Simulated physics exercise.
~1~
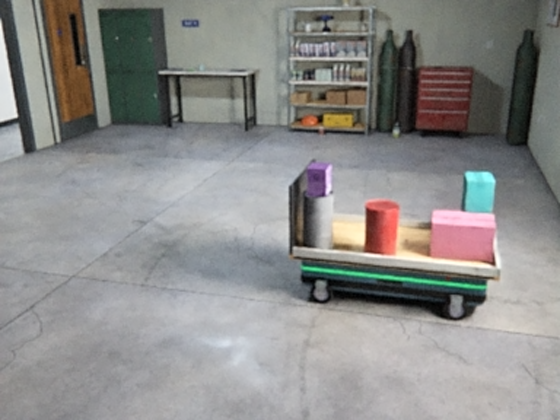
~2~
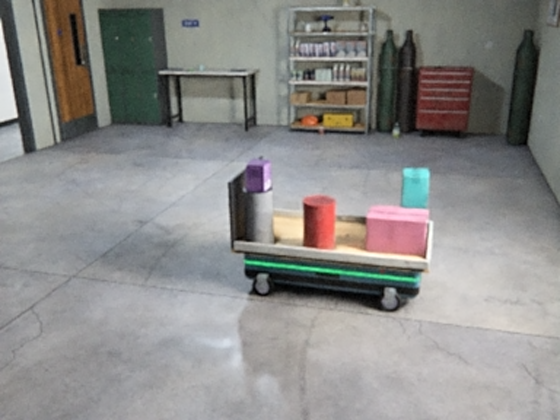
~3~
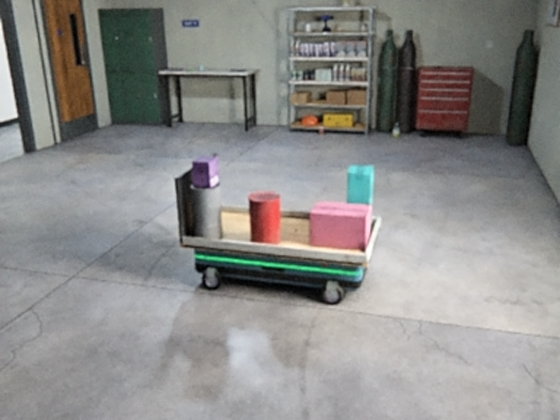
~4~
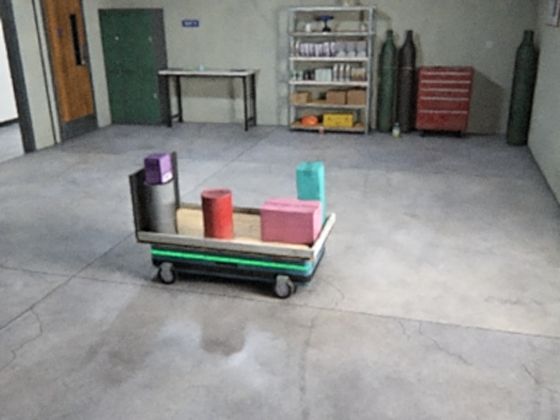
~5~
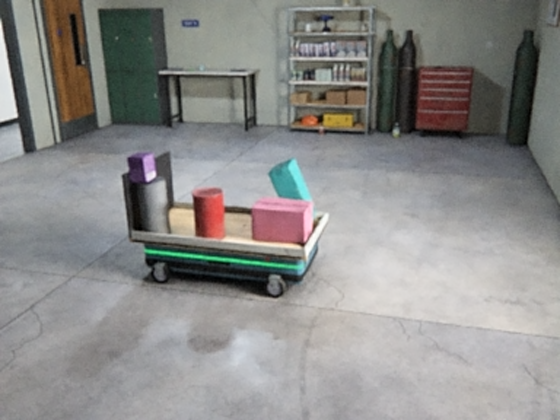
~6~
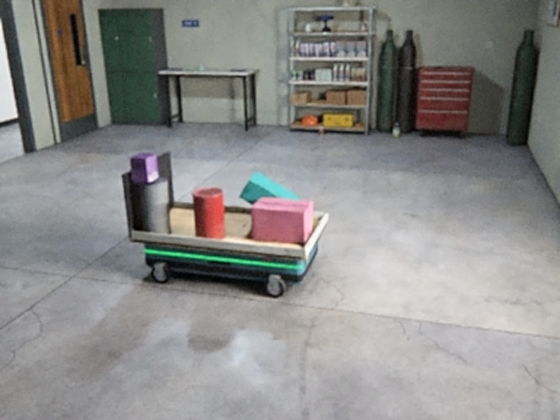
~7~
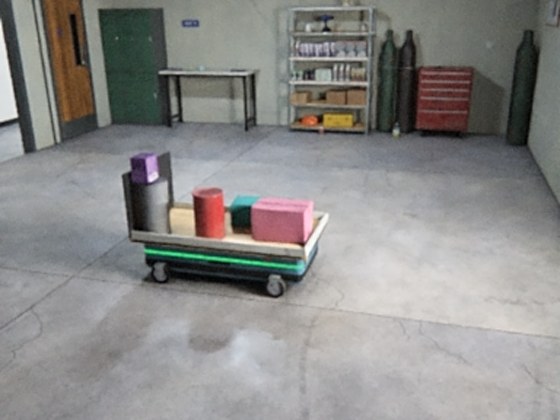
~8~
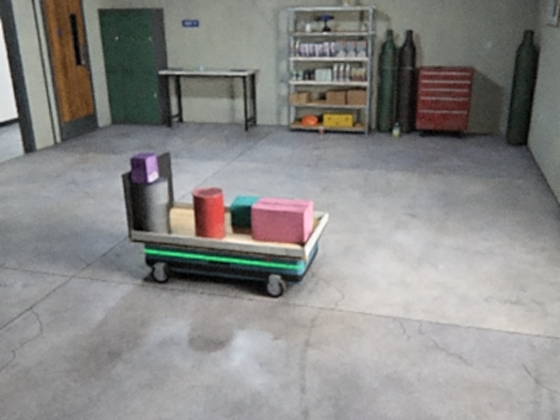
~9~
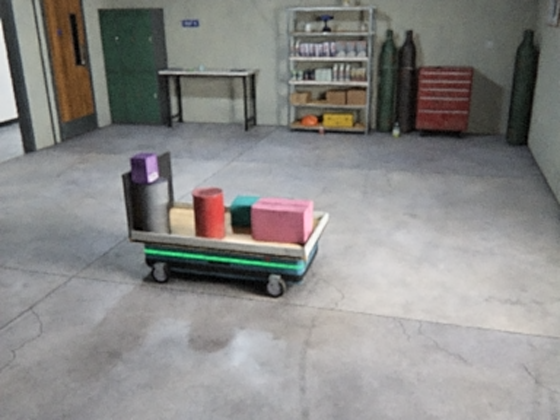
In a workshop, a loaded cart rolls left and stops, and its turquoise box topples.
